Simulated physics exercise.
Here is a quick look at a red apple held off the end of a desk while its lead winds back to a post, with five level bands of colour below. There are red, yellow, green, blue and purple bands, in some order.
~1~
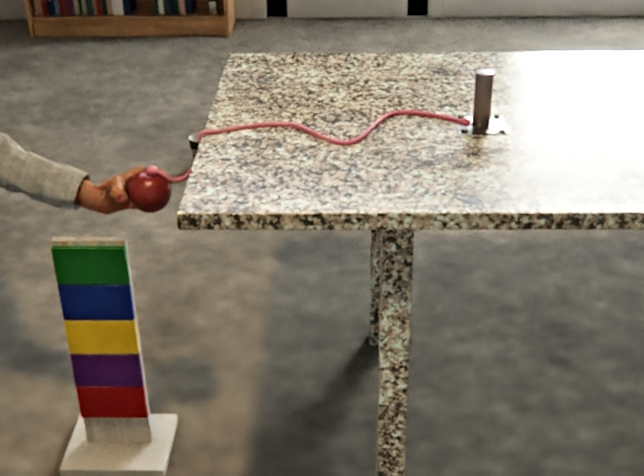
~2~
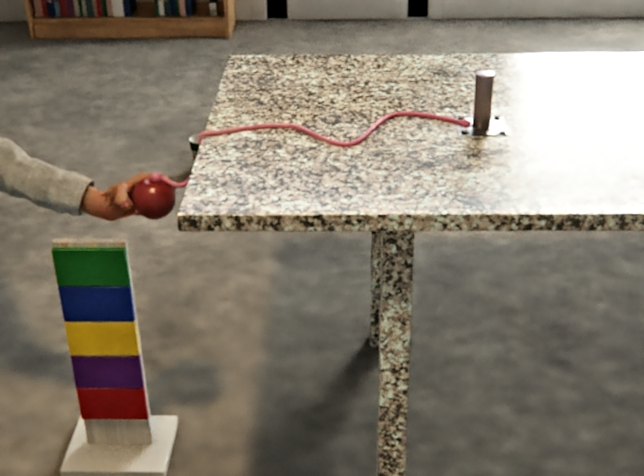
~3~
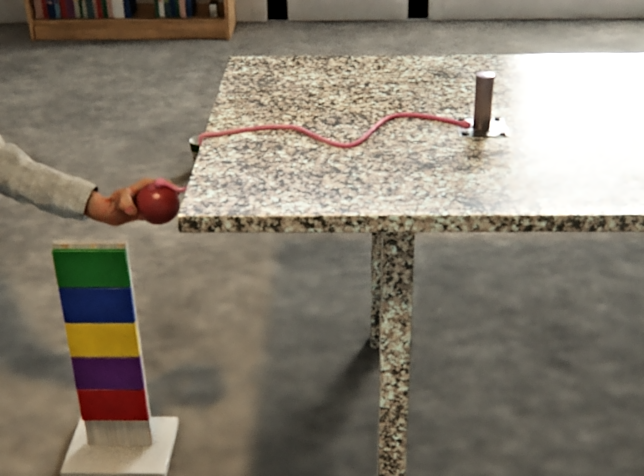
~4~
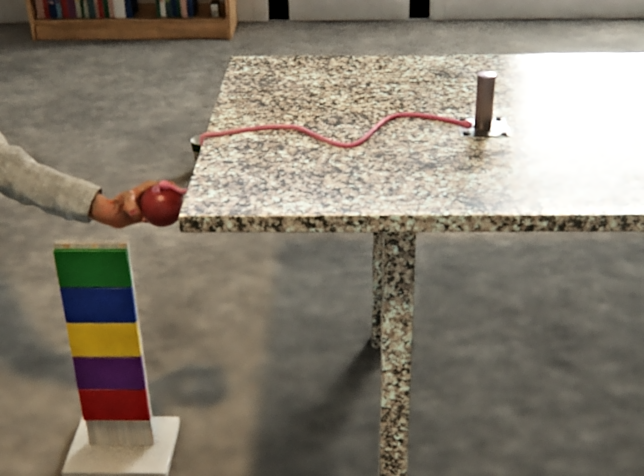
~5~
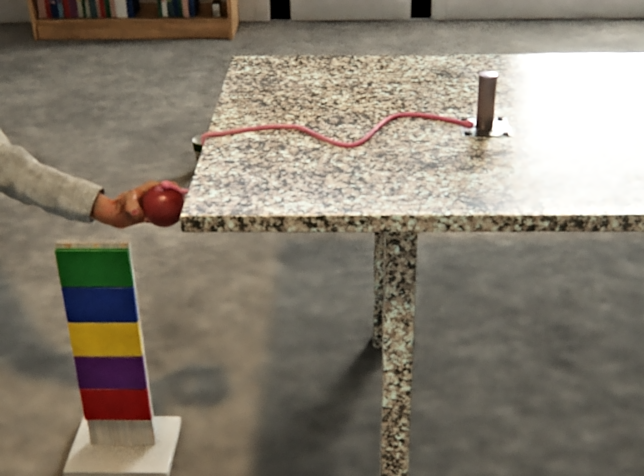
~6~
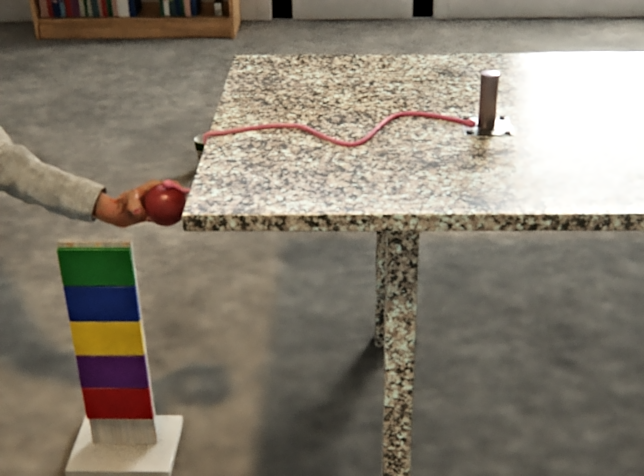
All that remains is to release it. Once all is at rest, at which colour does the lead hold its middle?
At blue.
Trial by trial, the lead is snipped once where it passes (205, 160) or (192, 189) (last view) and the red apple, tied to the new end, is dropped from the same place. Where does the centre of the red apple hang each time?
(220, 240) and (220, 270).
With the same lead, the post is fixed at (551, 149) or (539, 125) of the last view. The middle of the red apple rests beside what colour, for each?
In turn, green and then green.
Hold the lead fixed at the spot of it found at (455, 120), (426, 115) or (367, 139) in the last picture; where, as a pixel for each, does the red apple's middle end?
In order: (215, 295), then (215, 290), then (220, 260).
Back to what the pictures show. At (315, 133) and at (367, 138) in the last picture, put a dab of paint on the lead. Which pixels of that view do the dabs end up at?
In that view they sit near (254, 134) and near (323, 132).
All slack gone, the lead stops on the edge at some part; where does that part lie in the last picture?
That spot is roughly at (275, 126).
Early on, apple near (183, 297); level with blue.
Midway, apple near (254, 293); level with blue.
Near the end, apple near (211, 298); level with blue.
Finally, apple near (212, 297); level with blue. Its middle rests at the blue band.
